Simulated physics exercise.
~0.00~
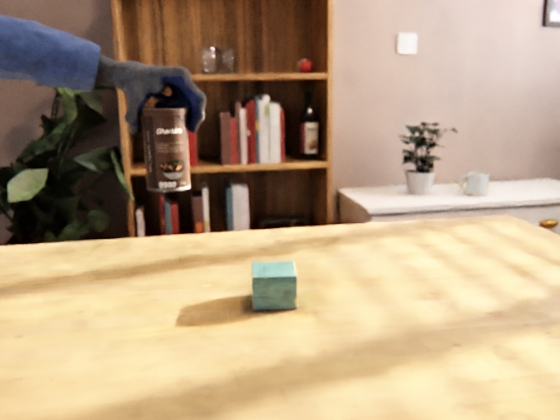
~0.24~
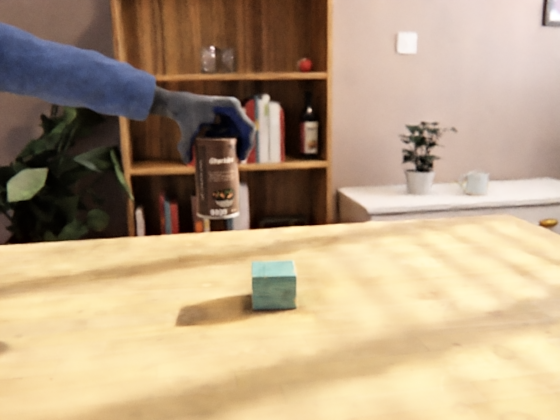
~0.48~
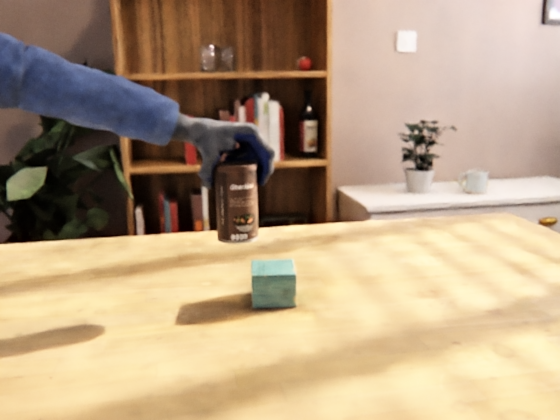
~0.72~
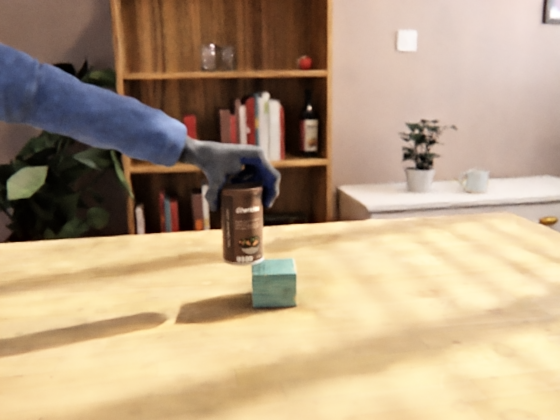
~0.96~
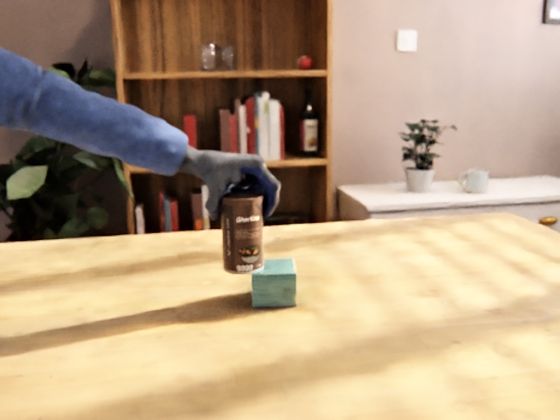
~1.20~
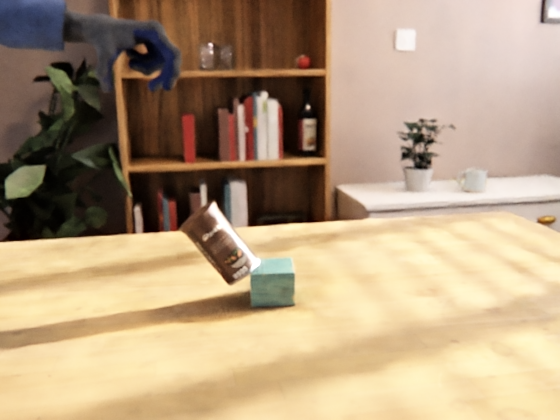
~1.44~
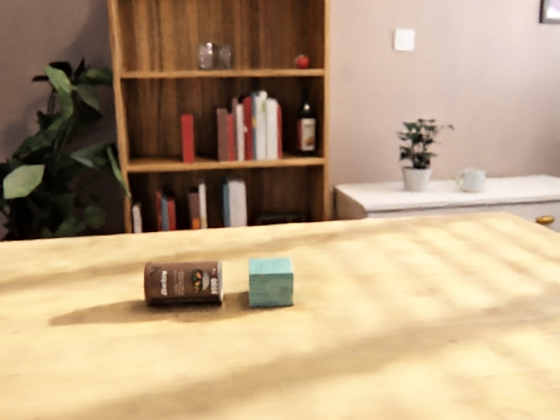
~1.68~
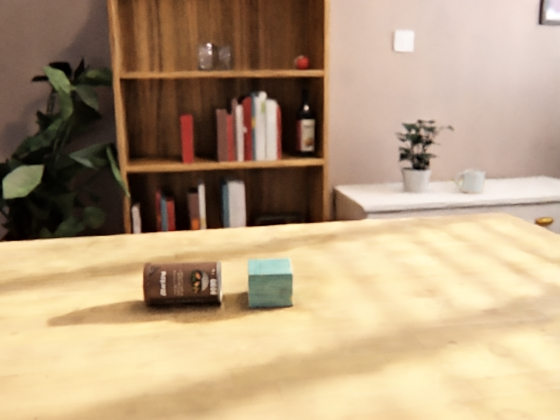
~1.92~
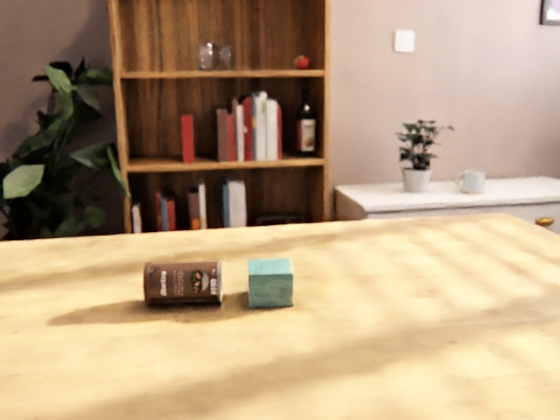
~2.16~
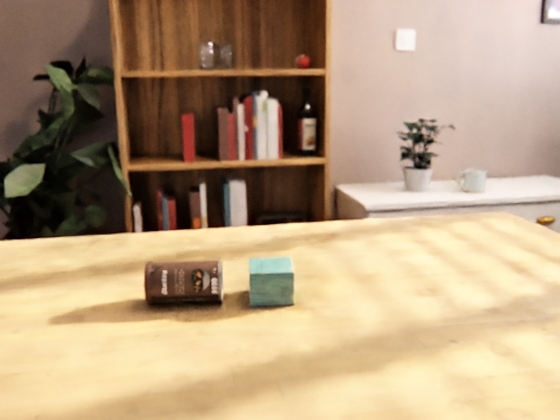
On a wooden table, a gloved hand releases a brown tin, which topples beside a turquoise block.
